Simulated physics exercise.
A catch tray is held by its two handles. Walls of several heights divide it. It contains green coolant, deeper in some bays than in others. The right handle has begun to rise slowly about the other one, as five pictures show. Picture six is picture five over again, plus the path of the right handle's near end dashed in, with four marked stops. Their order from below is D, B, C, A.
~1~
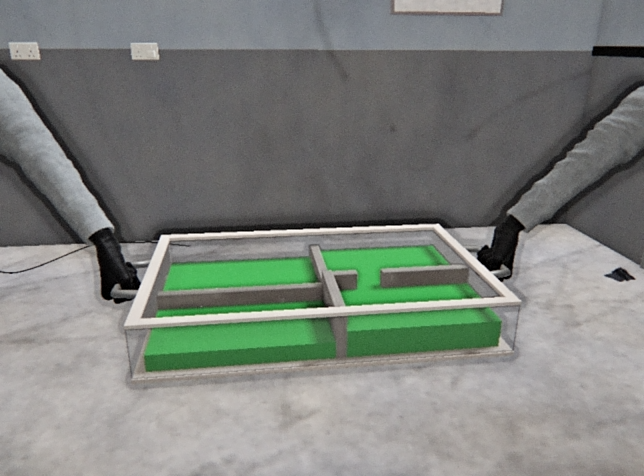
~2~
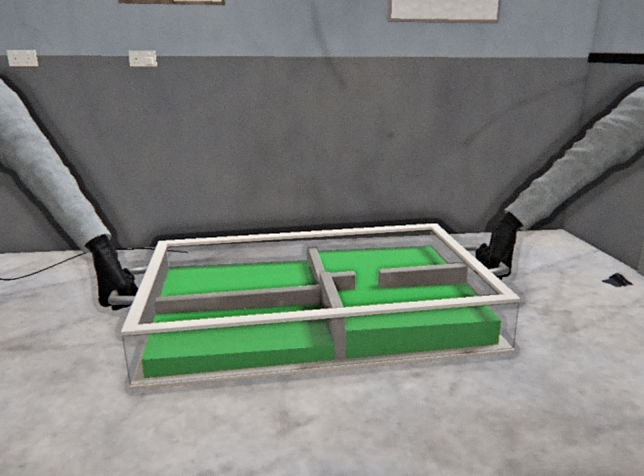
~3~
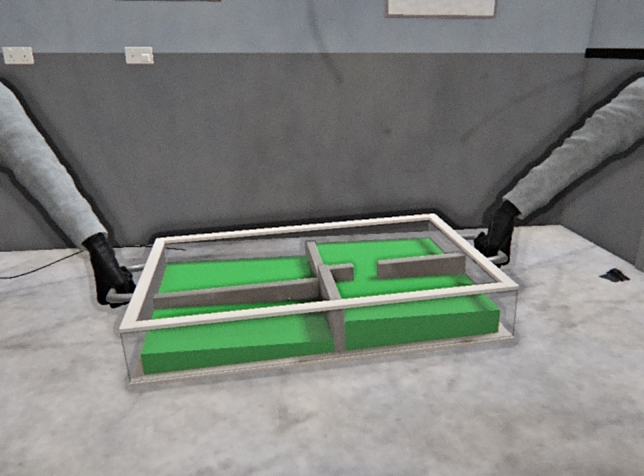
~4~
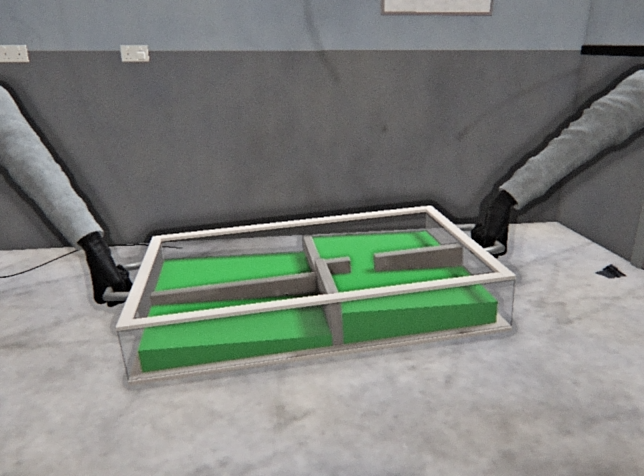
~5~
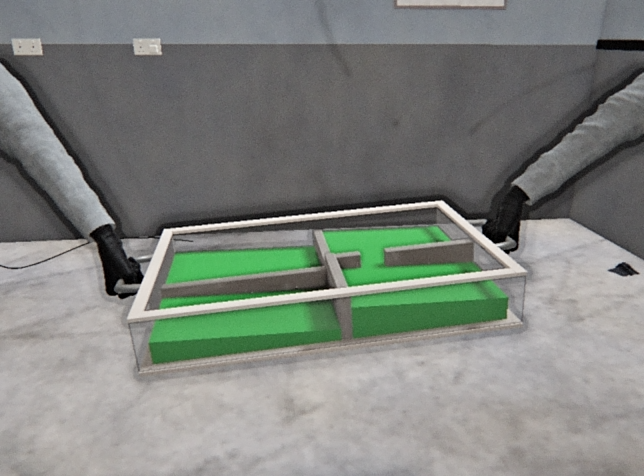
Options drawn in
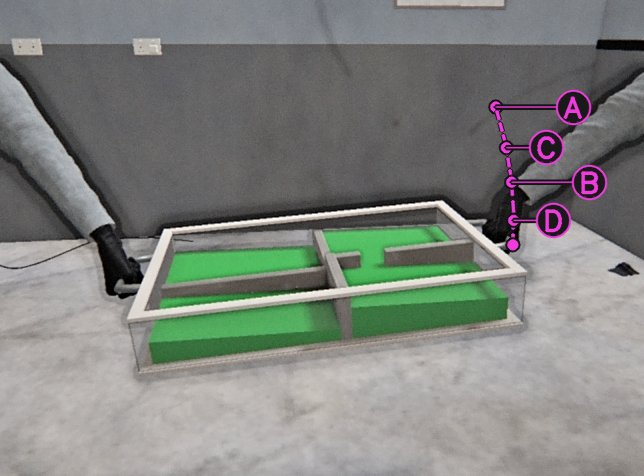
To begin with, two gloved hands hold a clear, white-rimmed tray level by its end handles on a pale marbled surface, green coolant lying between its grey dividing walls. The right hand then gradually raises its end, tilting the tray slightly down to the left, and the tray finally shifts a little rightward in view, still tilted.
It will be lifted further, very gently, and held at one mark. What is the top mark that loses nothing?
B.
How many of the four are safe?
Two of them.
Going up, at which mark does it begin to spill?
It is C.
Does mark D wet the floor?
No, that is safe.
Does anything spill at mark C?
Yes, it does.
In magenta, A at (495, 107); B at (511, 182); C at (506, 147); D at (513, 220).
Choosing A, about 39 % goes over the rim.
Choosing B, nothing spills; the back left bay holds the most.
Choosing C, about 17 % goes over the rim.
Choosing D, nothing spills; the back left bay holds the most.
